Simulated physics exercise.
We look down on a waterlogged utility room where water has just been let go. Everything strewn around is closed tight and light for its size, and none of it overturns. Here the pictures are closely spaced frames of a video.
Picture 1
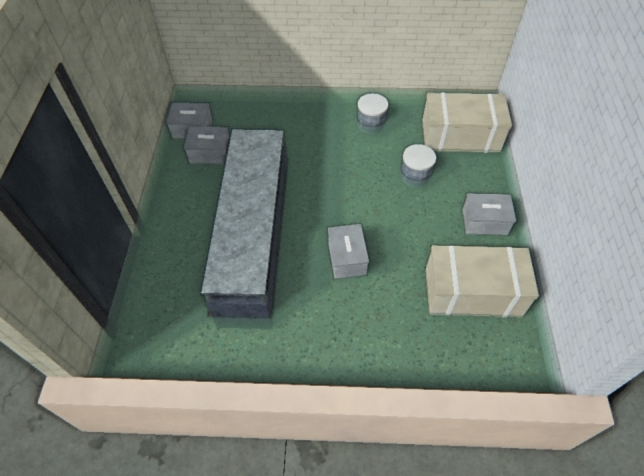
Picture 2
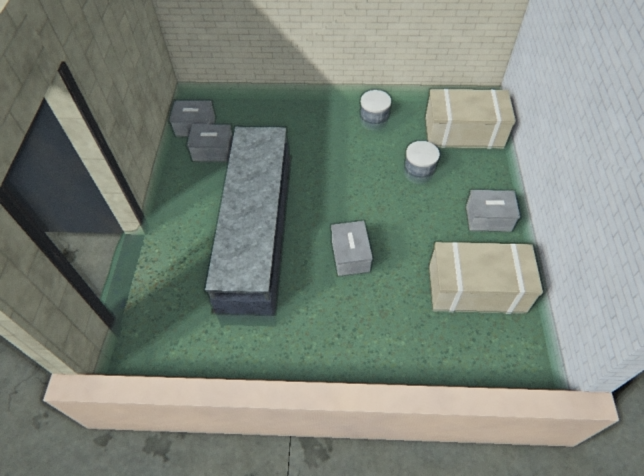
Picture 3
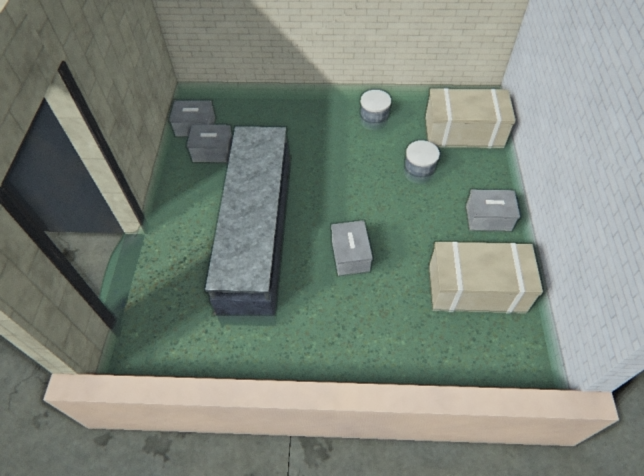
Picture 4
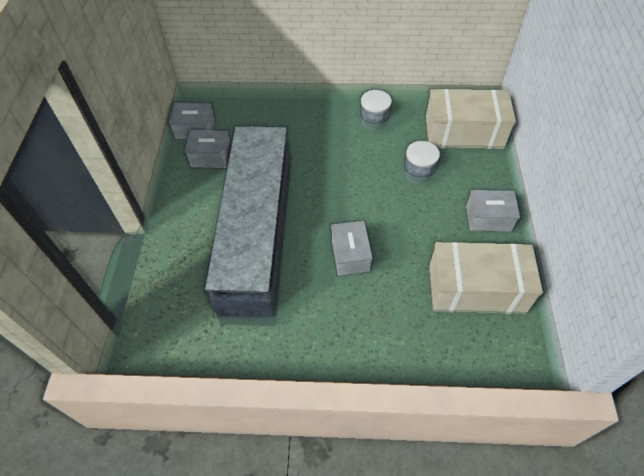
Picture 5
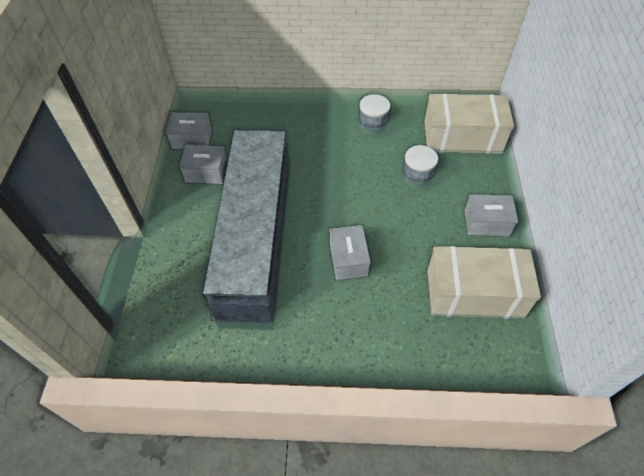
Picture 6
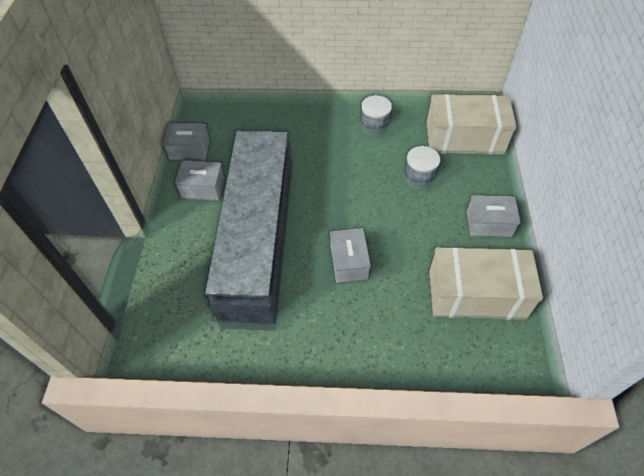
Two small grey boxes in the far left corner of a green-floored room slowly drifted toward the viewer after the dark door beside them opened, while the other boxes and round stools stayed put.
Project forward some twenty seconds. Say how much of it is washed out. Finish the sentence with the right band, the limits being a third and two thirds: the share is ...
The share is from a third to two thirds.
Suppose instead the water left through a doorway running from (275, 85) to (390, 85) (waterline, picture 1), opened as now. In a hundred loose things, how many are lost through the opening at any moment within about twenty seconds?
Some 100 per cent.
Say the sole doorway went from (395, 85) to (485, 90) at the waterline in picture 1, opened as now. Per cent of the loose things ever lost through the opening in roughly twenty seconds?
By my count, 80 percent.
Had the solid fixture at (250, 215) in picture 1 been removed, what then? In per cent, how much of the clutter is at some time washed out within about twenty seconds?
Estimate: Close to 40 %.
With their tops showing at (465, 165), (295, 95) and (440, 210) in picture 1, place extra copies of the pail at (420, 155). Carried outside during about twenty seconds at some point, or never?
In order, the first is never leaving, the second escaping, the third never leaving.
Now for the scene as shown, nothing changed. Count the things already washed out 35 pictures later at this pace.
That comes to 3.
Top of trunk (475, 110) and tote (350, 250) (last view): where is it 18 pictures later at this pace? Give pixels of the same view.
I'd say close to (442, 114) and close to (288, 317).
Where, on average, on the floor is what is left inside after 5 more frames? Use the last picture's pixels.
Near (349, 226).
A moment on, 0 of 8 are out; 8 afloat.
Next, 2 of 8 are out; 6 afloat.
Later, 3 of 8 are out; 4 afloat.
In the end, 4 of 8 are out; 3 afloat.
